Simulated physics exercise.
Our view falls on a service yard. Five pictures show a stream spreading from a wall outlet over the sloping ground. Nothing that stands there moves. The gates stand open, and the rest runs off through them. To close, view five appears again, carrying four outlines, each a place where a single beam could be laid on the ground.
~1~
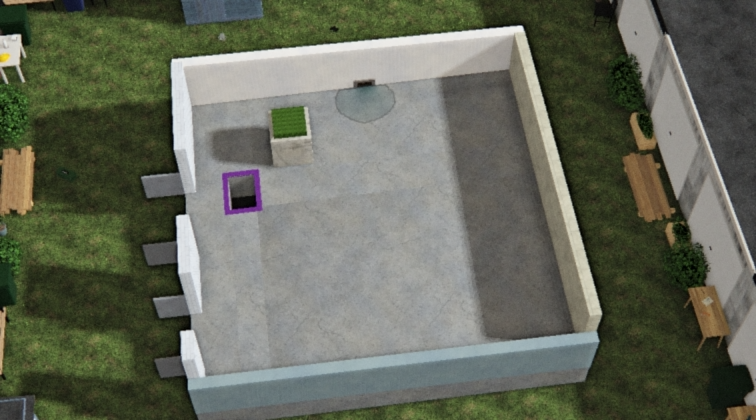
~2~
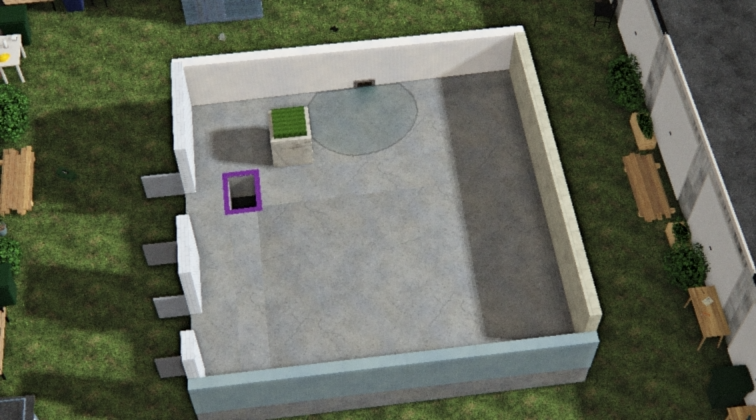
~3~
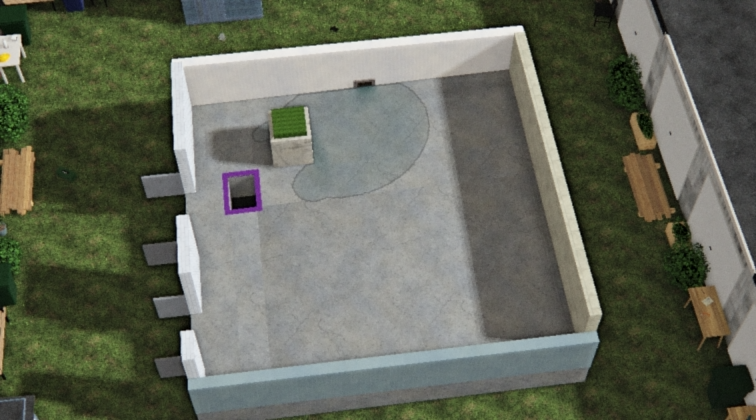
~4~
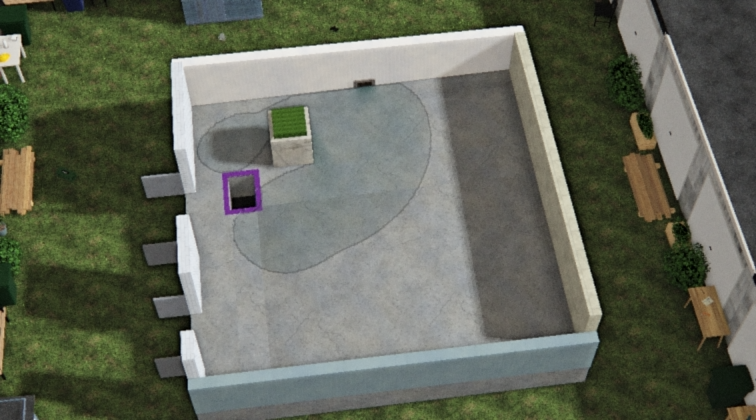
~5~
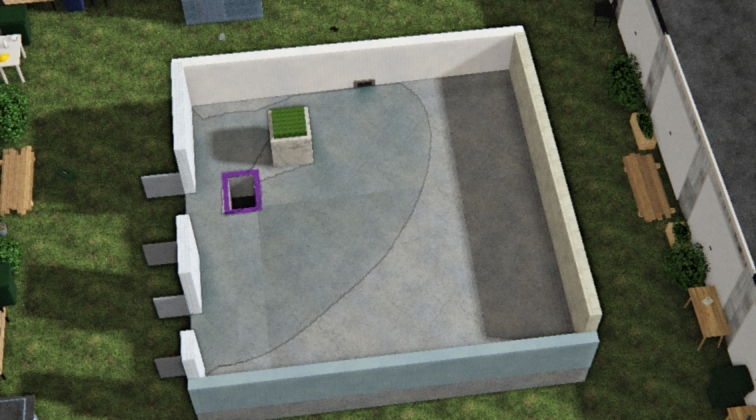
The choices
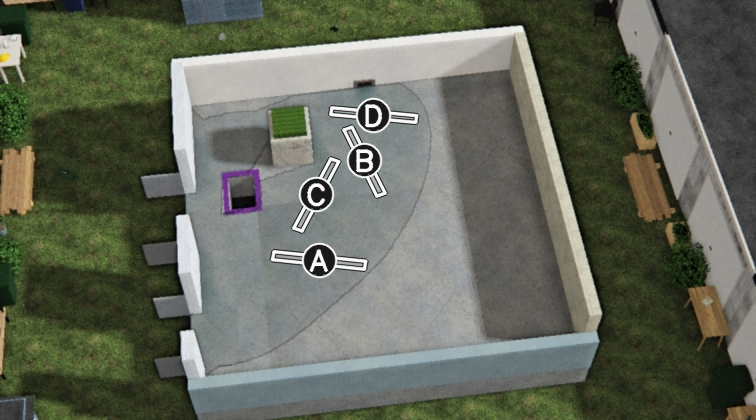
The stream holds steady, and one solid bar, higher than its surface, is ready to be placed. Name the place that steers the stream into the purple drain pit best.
Best: D.
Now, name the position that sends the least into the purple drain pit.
It is B.
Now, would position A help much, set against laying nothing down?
No, it changes little.
In white, A from (273, 255) to (365, 265); B from (347, 128) to (380, 194); C from (297, 229) to (334, 160); D from (331, 111) to (416, 118).
With A, about 8 % of the stream goes into the purple drain pit, about 92 % out by the gates.
With B, about 4 % of the stream goes into the purple drain pit, about 96 % out by the gates.
With C, about 11 % of the stream goes into the purple drain pit, about 89 % out by the gates.
With D, about 17 % of the stream goes into the purple drain pit, about 83 % out by the gates.
